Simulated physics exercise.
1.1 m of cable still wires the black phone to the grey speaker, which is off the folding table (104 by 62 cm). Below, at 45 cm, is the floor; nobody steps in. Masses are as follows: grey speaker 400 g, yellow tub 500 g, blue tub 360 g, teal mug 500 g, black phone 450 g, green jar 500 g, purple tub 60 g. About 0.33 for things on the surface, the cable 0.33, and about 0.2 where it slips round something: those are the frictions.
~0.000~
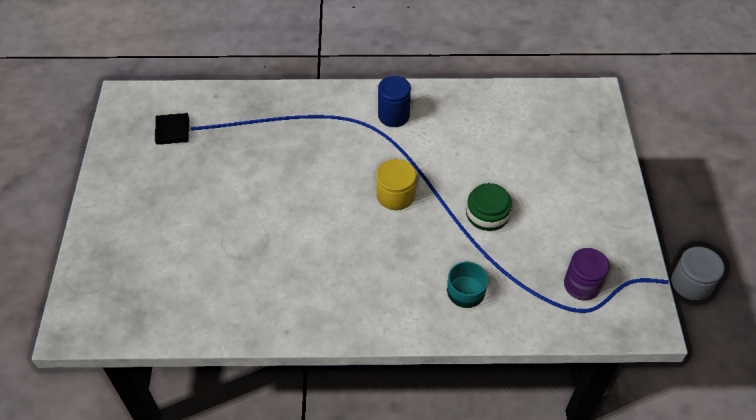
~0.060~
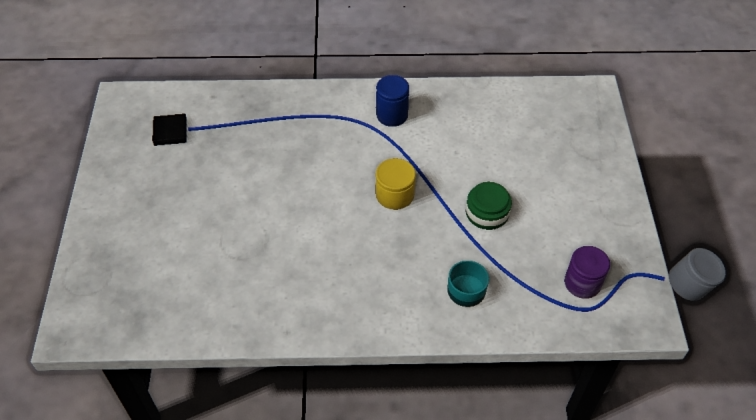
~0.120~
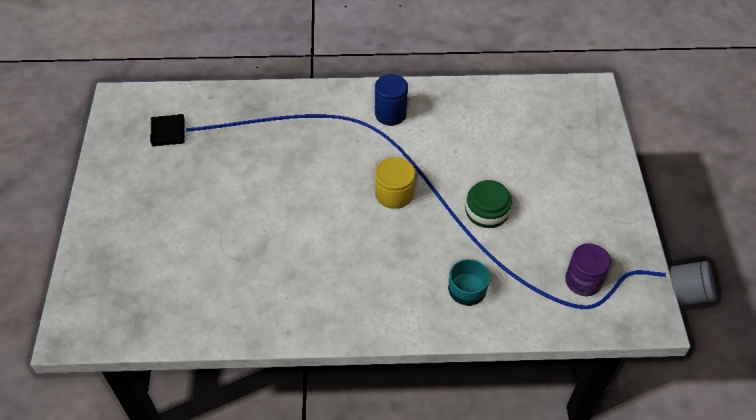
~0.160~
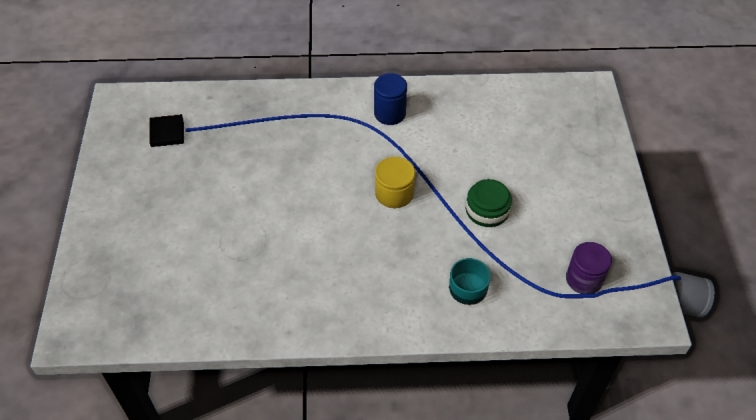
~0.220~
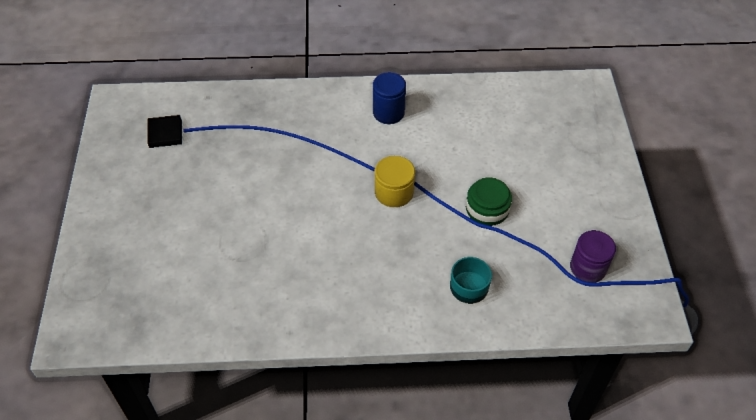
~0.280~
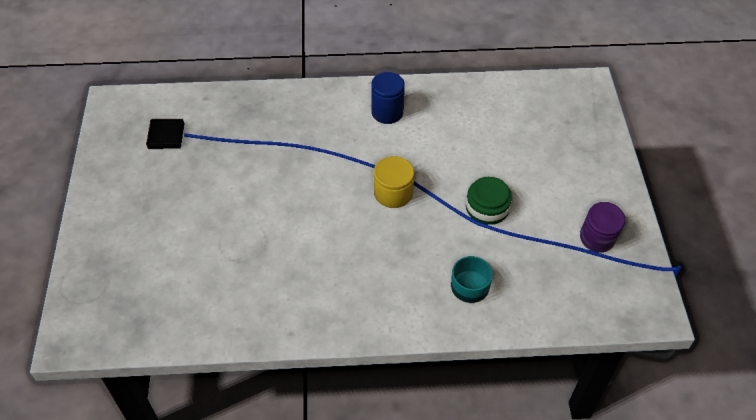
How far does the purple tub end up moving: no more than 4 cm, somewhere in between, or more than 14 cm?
The purple tub moves more than 14 cm.
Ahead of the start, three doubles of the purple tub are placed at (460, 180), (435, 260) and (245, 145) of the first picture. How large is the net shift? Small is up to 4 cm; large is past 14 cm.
In that order we get a slight shift, a slight shift and a moderate shift.
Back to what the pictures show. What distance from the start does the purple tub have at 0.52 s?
The purple tub is around 30 cm from where it began.
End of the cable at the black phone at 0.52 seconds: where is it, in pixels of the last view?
(225, 154), roughly.
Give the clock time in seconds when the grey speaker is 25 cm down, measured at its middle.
The clock reads 0.48 s at that moment.
At 0.5 s, the cable's tail end at (225, 154); purple tub 32 cm off its start, grey speaker over the edge, black phone 10 cm off its start.
At 0.7 s, the cable's tail end at (254, 150); purple tub over the edge, black phone 15 cm off its start, grey speaker over the edge.
At 1.0 s, the cable's tail end at (261, 153); purple tub over the edge, black phone 16 cm off its start at (242, 146), grey speaker over the edge.
At 1.2 s, the cable's tail end at (268, 154); purple tub over the edge, black phone 17 cm off its start, grey speaker over the edge.
At 2.4 s, the cable's tail end at (270, 155); purple tub over the edge, black phone 18 cm off its start at (251, 148), grey speaker over the edge, yellow tub 1 cm off its start at (393, 174).
